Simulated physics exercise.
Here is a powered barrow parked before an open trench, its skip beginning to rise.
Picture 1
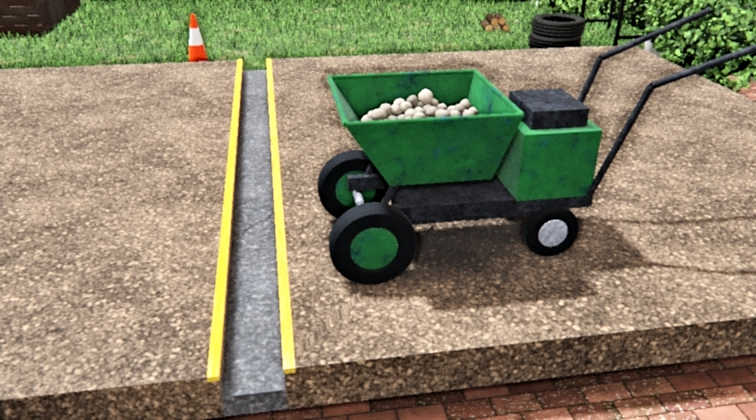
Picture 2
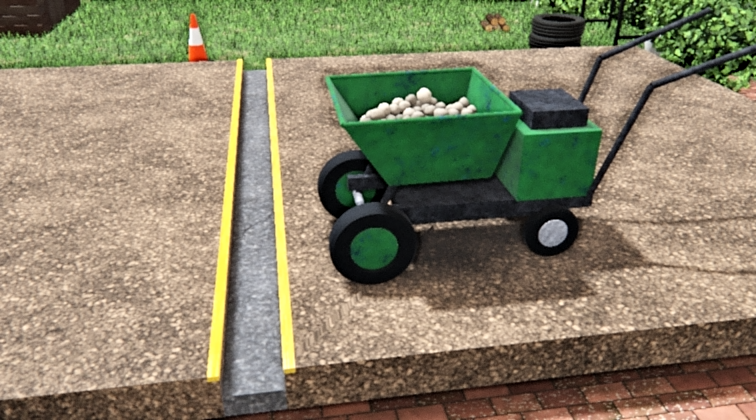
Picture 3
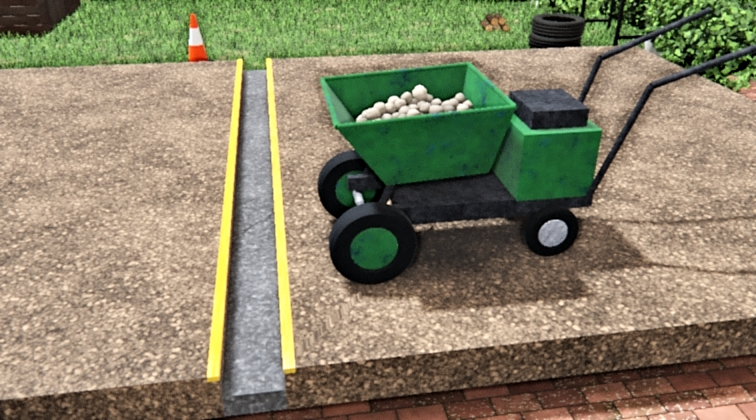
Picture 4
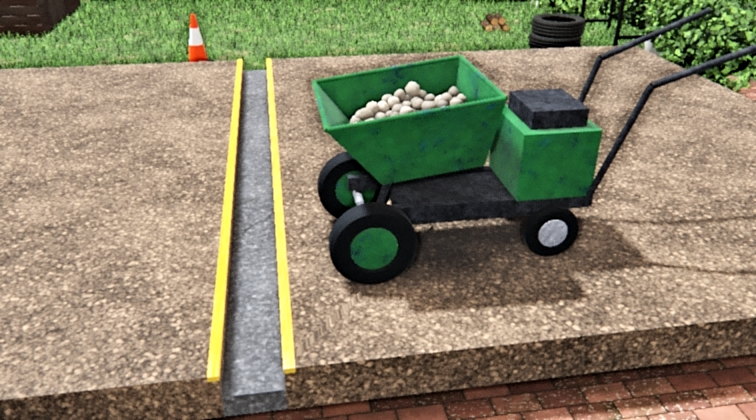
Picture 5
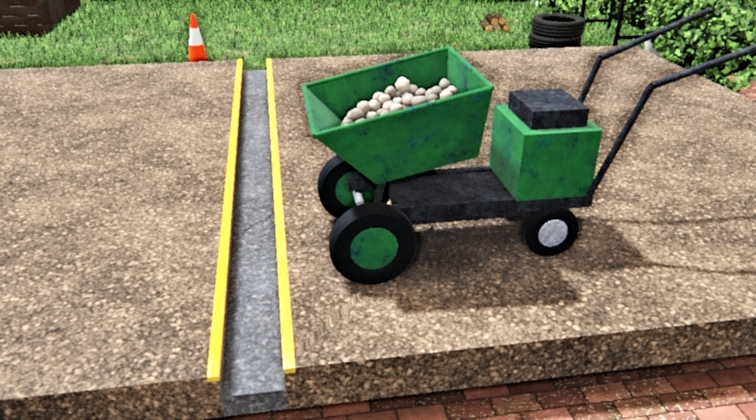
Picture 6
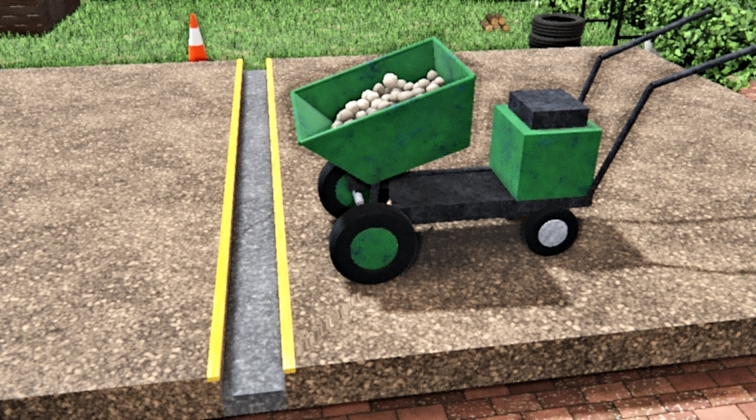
We see a green powered barrow loaded with pale river pebbles, parked on a paved surface beside a narrow trench edged in yellow, as its skip gradually tilts forward to the left while the wheels stay still.
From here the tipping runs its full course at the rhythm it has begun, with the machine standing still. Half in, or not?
The trench takes less than half.
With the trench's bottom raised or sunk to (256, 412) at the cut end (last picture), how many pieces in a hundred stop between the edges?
Close to 20 per cent.
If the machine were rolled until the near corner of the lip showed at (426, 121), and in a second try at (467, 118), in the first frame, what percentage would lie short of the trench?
First some 20, then 60 per cent.
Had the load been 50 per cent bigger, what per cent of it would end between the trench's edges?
Close to 20 per cent.
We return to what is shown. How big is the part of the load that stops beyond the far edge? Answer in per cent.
Roughly 80 in a hundred.
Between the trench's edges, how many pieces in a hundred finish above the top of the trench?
About 0 per cent.
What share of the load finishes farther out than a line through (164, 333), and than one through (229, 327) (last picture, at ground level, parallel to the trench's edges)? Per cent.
Roughly 40 per cent, and 80 per cent.
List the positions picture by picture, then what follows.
In the first frame, lip of the skip near (346, 125), level; top of the load near (419, 119), river pebbles; first edge of the trench near (286, 321); far edge near (217, 327), the trench under half as wide as the skip, and shallow for its width.
In the second frame, lip of the skip near (344, 126), level; top of the load near (431, 111).
In the third frame, lip of the skip near (337, 127), tipped barely; top of the load near (426, 108).
In the fourth frame, lip of the skip near (327, 131), tipped a little; top of the load near (442, 106).
In the fifth frame, lip of the skip near (315, 136), tipped a little; top of the load near (432, 100).
In the sixth frame, lip of the skip near (301, 143), tipped clearly; top of the load near (424, 105); first edge of the trench near (286, 321); far edge near (217, 327).
Shortly afterwards, skip tipped steeply; the whole lot in the skip.
Next, skip tipped right over; all but a few in the skip; a little beyond it; only a few falling.
Some moments later, skip tipped right over; near a quarter in the skip; a little in or heaped over the trench; near two thirds beyond it.
In the end, skip tipped right over; near a quarter in or heaped over the trench; the bulk beyond it.
